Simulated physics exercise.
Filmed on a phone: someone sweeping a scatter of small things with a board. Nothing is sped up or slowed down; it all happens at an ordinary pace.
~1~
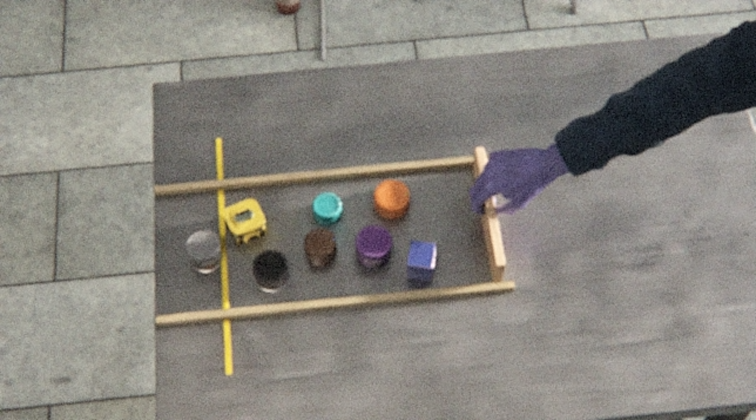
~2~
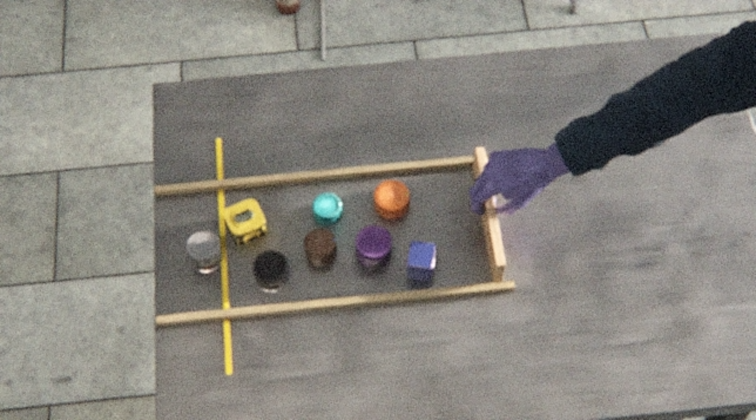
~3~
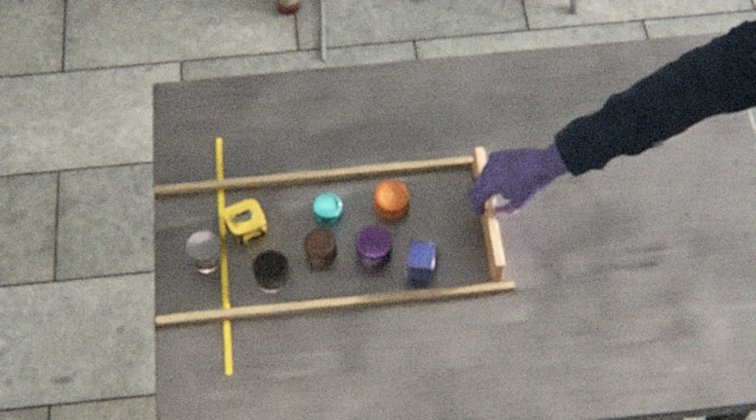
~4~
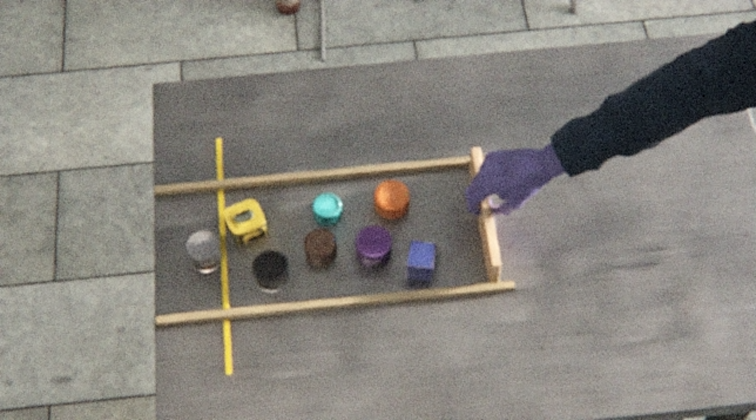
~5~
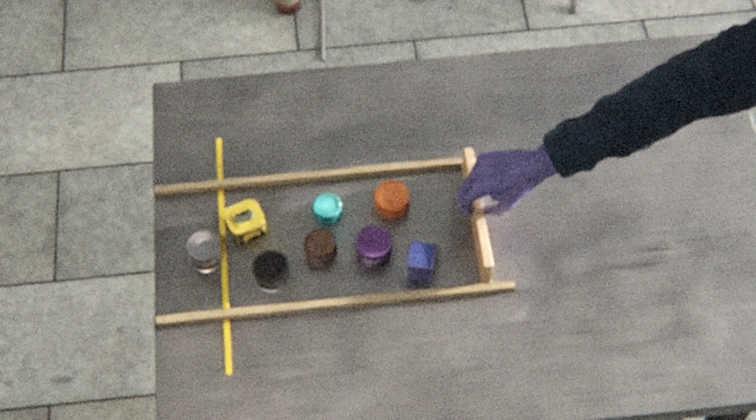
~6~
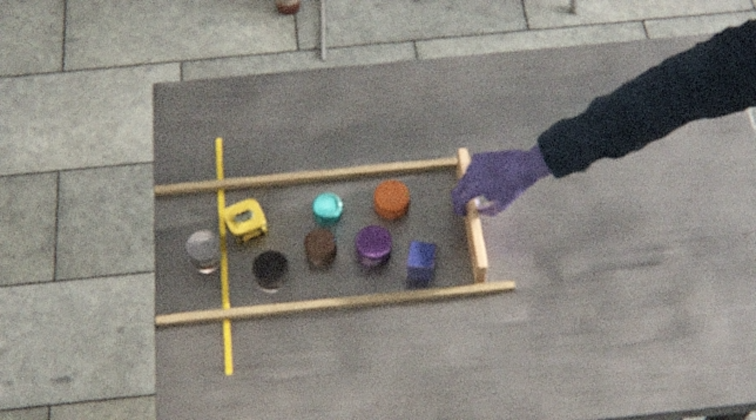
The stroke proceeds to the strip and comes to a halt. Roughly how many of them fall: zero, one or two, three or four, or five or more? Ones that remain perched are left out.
One or two.
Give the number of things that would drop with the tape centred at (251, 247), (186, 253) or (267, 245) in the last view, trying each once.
0, 5, 0.
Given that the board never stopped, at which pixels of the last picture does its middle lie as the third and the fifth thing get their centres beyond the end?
For the first, roughly (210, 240); for the next, roughly (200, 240).
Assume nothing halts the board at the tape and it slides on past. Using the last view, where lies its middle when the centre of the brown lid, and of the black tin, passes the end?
Points: About (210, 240) and about (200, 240).
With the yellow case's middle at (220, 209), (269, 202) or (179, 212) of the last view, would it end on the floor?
Going through them in turn, the case sits tight, then sits tight, then sits tight.
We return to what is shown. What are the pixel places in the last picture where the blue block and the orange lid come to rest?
(211, 285) and (203, 208).
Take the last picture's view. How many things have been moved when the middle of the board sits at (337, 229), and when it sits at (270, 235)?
Counts: 6 and 8.
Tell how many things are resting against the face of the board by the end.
It's 3 of them.
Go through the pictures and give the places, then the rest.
The first frame shows grey tin (205, 251); yellow case (245, 222); black tin (271, 271); board (489, 214); tape (223, 249).
The second frame shows yellow case (245, 222); blue block (421, 261).
The third frame shows black tin (271, 271); turquoise lid (327, 209).
The fourth frame shows grey tin (205, 252); board (485, 214).
The fifth frame shows yellow case (245, 222); brown lid (321, 248).
The sixth frame shows grey tin (205, 252); yellow case (245, 222); black tin (271, 271); board (471, 216); tape (223, 249).
Early on, none off yet; grey tin at rest near (205, 252); yellow case at rest near (245, 222); black tin at rest near (271, 271).
Finally, the number that fall off is one or two; lost, yellow case and grey tin.
